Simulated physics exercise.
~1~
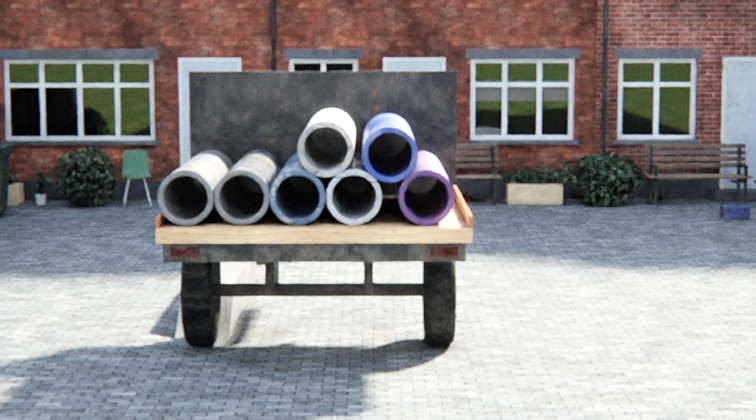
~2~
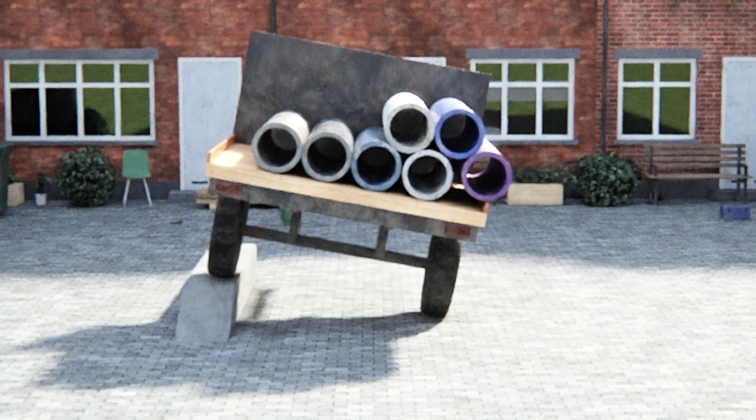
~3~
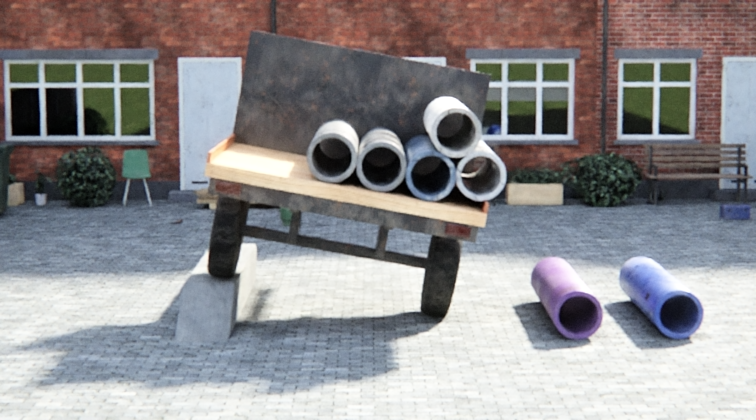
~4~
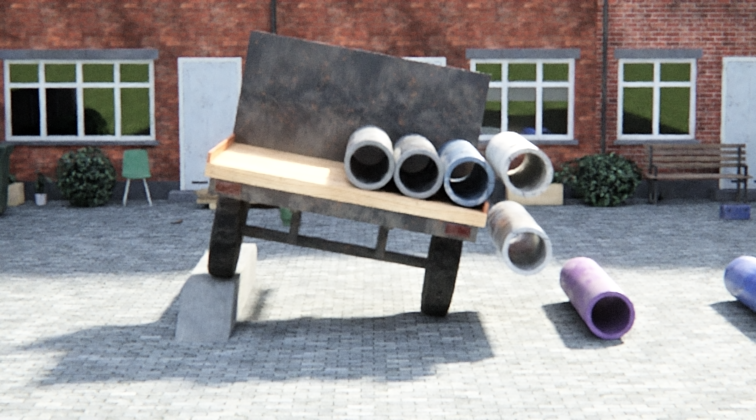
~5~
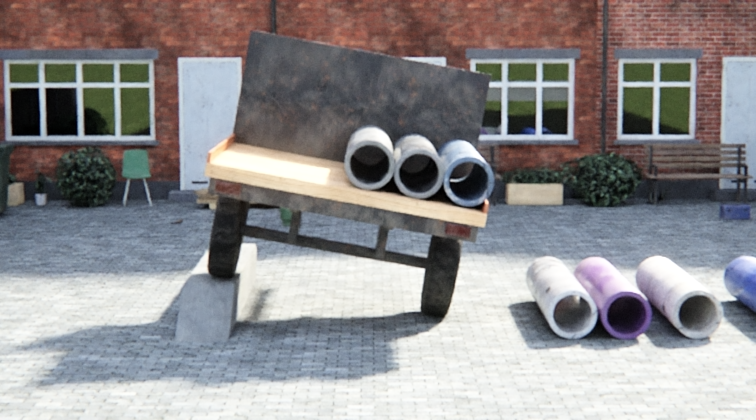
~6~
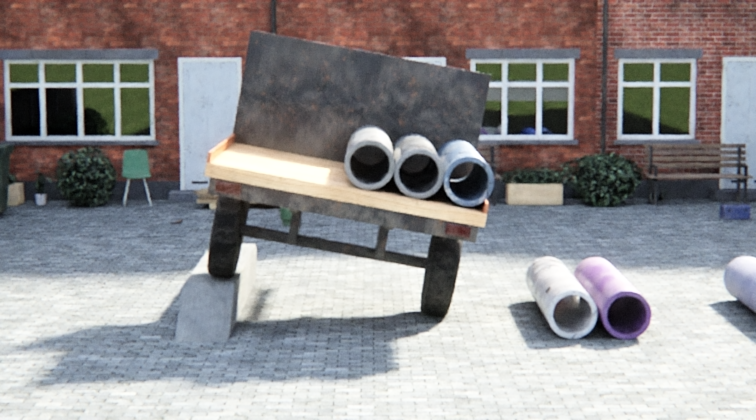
In the video, a flat trailer loaded with hollow concrete pipes tilts to the right as its left wheel mounts a kerb, and the pipes roll across the deck. The purple and blue pipes drop off the right side, followed by two grey ones, leaving three pipes on the leaning deck.
